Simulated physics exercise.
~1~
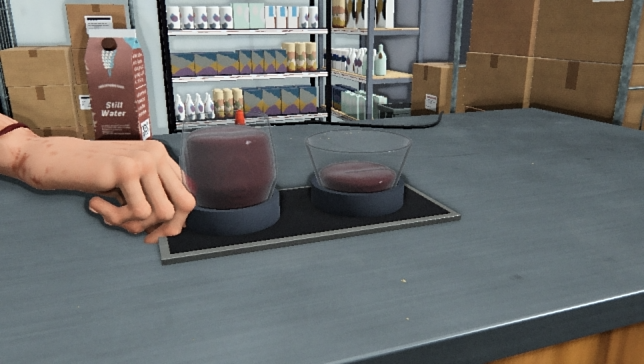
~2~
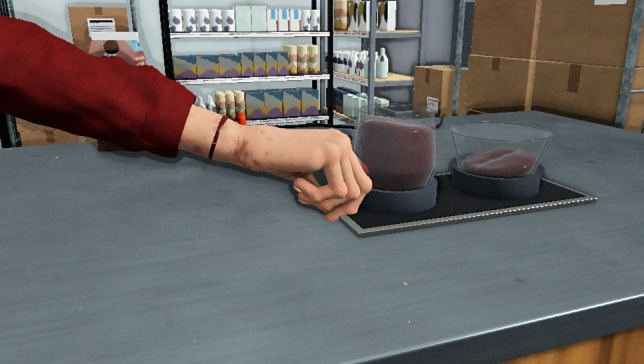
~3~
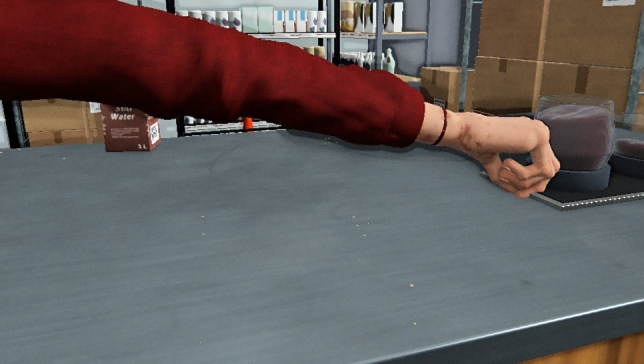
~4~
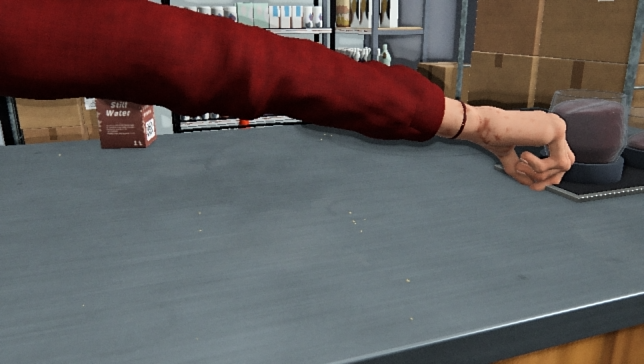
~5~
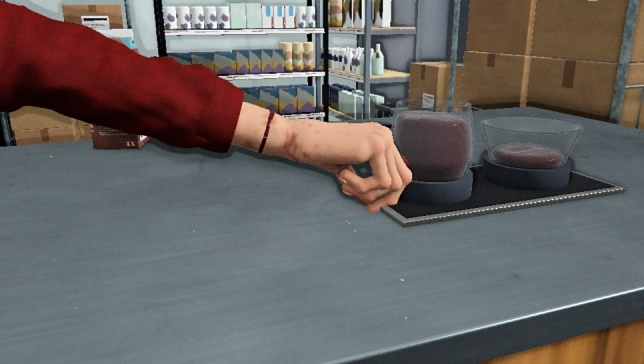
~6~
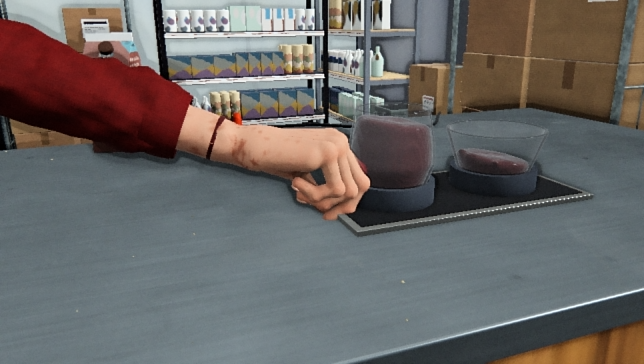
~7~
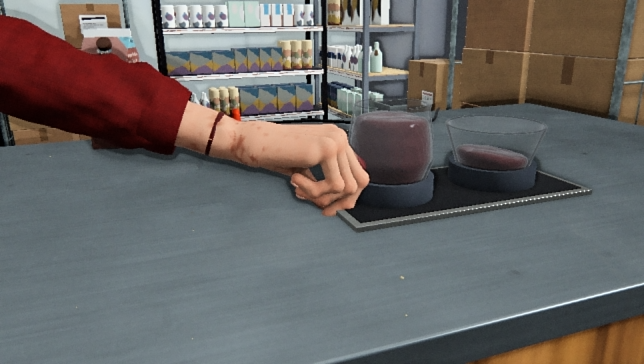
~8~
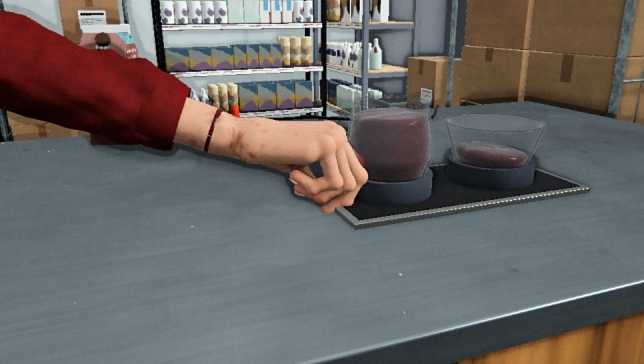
Red-sleeved arm sliding a tray with two clear vessels of wine rightward, then back left to rest with no visible spill.
